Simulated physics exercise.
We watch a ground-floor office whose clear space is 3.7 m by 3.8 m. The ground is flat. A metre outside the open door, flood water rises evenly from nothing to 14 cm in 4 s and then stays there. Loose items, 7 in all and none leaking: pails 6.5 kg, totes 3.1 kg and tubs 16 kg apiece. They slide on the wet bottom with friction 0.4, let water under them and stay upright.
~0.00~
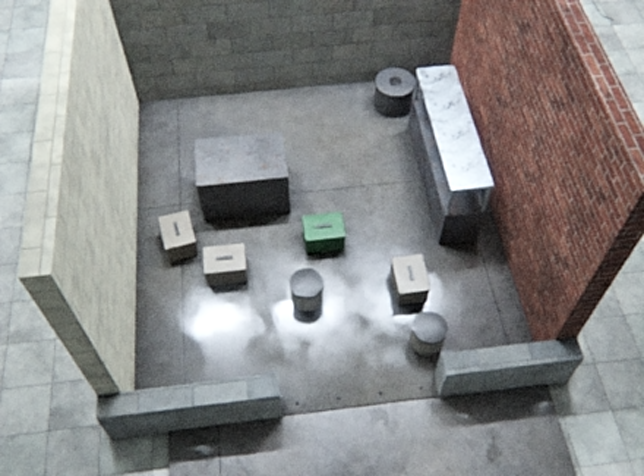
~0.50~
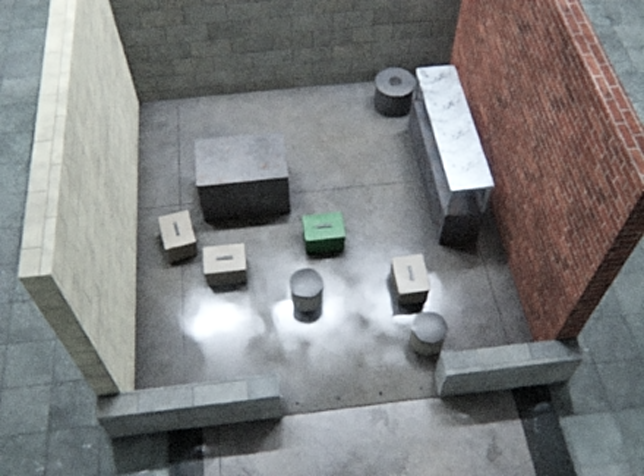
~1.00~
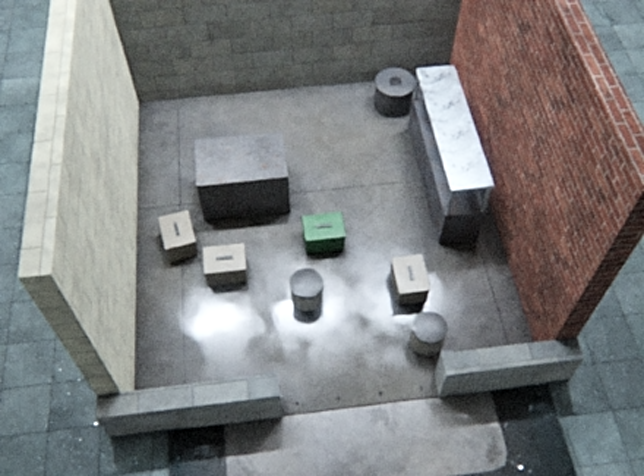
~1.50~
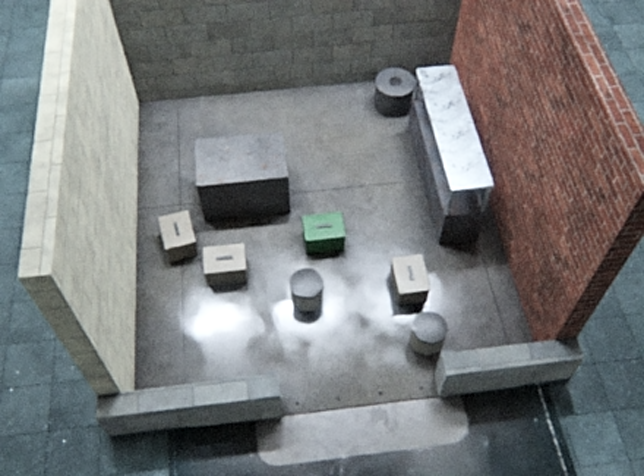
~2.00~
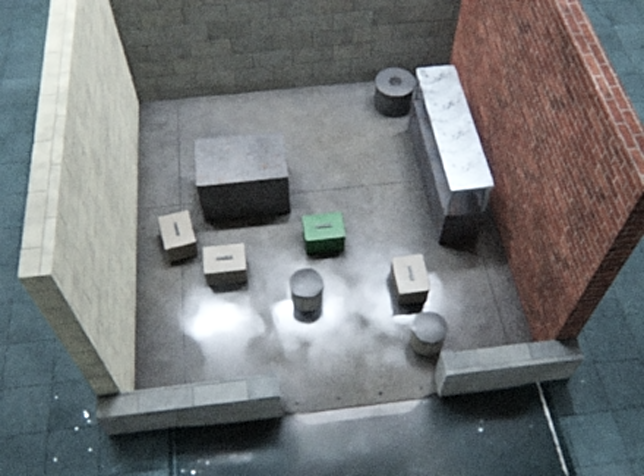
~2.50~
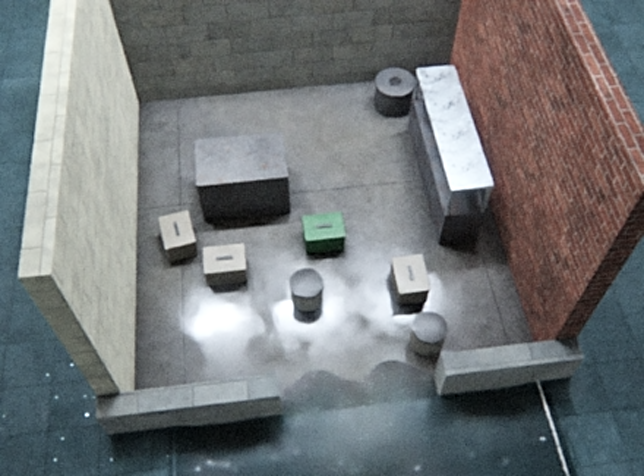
Dark water spreads over the paving around a ground-floor office, seen from a fixed, high view through its missing roof and open front. Between a cream wall at left and red brick at right, a green tote and three beige ones sit among grey tubs, a dark block and a long pale-topped counter. The water shrinks the dry patch outside the doorway, then creeps just inside, while every object stays still.
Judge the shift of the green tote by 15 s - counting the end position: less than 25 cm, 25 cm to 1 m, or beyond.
Green tote ends far away.
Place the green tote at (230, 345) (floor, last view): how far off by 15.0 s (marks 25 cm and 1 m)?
It moves a short way.
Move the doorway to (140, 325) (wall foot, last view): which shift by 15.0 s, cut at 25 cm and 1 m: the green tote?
In that case the green tote travels far.
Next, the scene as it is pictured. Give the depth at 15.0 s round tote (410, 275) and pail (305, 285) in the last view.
Roughly 8 and 11 cm.
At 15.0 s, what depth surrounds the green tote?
Roughly 9 cm.
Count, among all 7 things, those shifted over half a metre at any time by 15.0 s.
5 of them.
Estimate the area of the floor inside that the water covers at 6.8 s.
Roughly 9.5 m2.
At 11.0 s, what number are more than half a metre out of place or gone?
4 of them.
After 3.5 s the green tote is near (324, 226), 0.0 m from its start, aground; 0 afloat.
After 6.8 s the green tote is near (289, 108), 1.7 m from its start, aground; 2 afloat.
After 11.0 s the green tote is near (297, 124), 1.4 m from its start, afloat; 4 afloat.
After 15.0 s the green tote is near (210, 102), 2.1 m from its start, afloat; 7 afloat.
